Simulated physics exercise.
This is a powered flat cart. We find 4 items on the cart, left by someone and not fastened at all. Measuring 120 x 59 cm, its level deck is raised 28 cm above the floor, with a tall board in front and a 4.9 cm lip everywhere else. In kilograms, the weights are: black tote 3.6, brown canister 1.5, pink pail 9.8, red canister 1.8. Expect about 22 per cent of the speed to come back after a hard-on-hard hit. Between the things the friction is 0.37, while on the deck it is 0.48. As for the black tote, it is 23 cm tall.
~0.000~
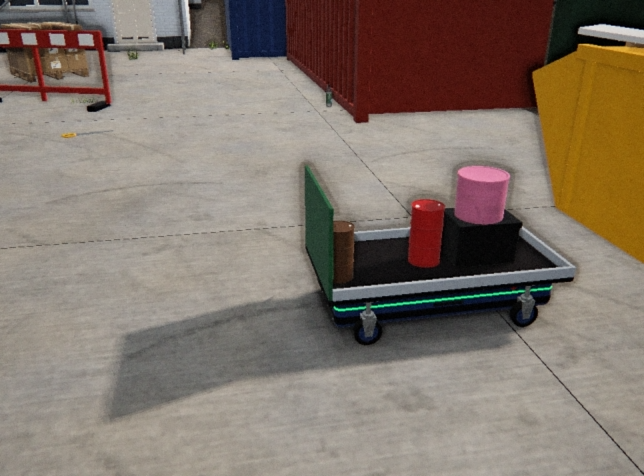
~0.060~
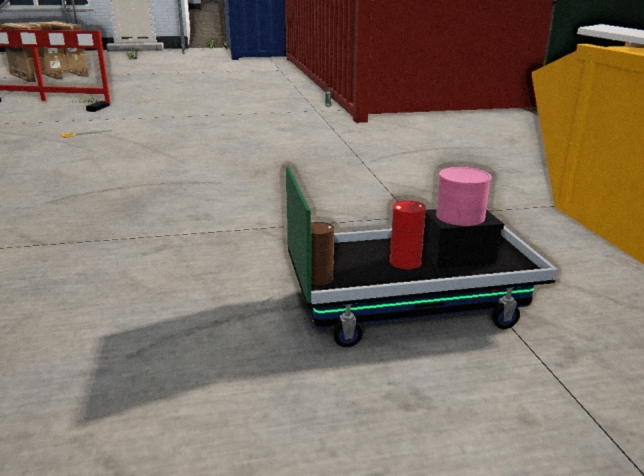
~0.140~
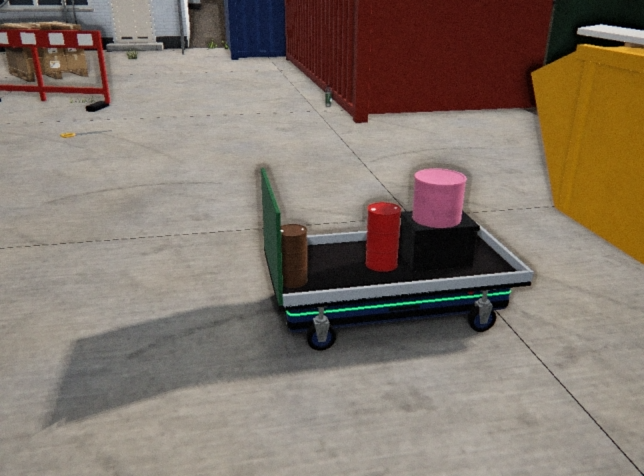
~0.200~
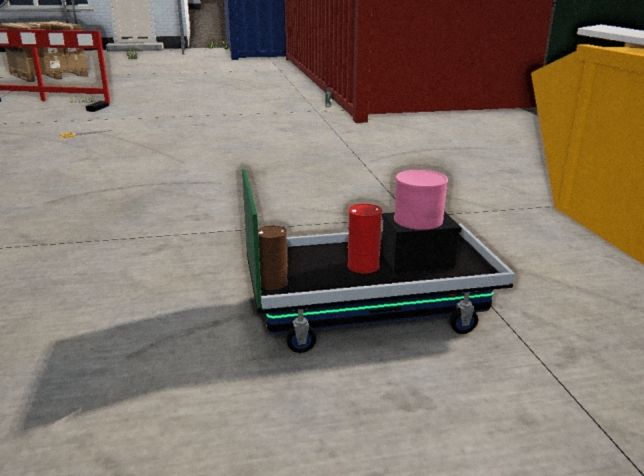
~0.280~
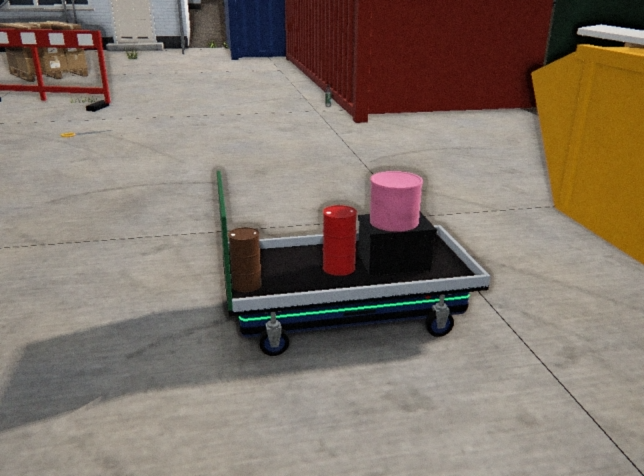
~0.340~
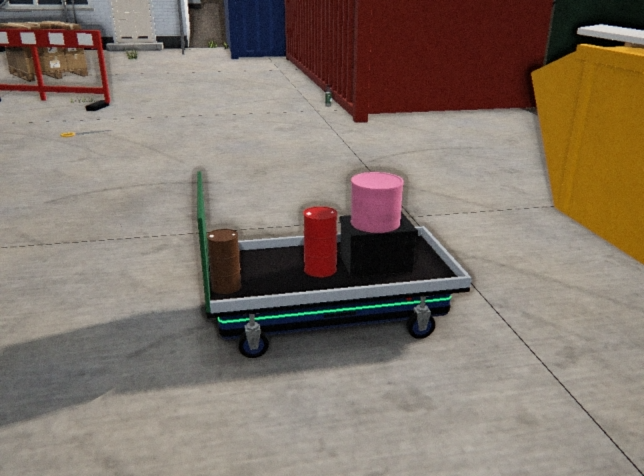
The clip opens with a flat cart on a concrete yard, carrying a brown canister, a red canister and a pink pail on a black tote. The cart rolls steadily left, its tall green board leading, while the items ride along in their places, ending left of where it began.
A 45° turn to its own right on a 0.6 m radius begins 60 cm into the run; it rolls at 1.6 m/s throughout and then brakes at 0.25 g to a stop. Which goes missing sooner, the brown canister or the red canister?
Former.
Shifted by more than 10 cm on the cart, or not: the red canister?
Outcome for the red canister: Displaced.
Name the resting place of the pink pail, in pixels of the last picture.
It settles somewhere near (153, 169).
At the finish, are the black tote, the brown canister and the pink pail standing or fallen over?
Final state - black tote: Remains on its base; brown canister: Goes over; pink pail: Remains on its base.
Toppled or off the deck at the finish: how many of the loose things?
Tally: 2.
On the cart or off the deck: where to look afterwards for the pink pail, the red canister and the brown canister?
At the end the pink pail remains on its base, the red canister remains on its base and the brown canister leaves its base.
Around 0.54 s, cart has run 86 cm, turned 11°; brown canister shifted 13 cm near (152, 260); red canister shifted 4 cm near (253, 241).
Around 0.74 s, cart has run 118 cm, turned 40°; brown canister now off the deck; red canister at 12° to upright near (189, 224); pink pail shifted 7 cm.
Around 0.94 s, cart has run 150 cm, turned 45°; red canister at 15° to upright near (144, 204); pink pail shifted 6 cm.
Around 1.24 s, cart has run 180 cm, turned 45°; red canister on its side near (107, 194); pink pail shifted 6 cm.
Finally (2.0 s), off the deck, brown canister; on their side or leaning hard on the cart, red canister; the other 2 still in place (within 10 cm). Final places as that camera would see them, brown canister near (44, 244), red canister near (98, 190). Brown canister went at 0.62 s; red canister went at 1.08 s.
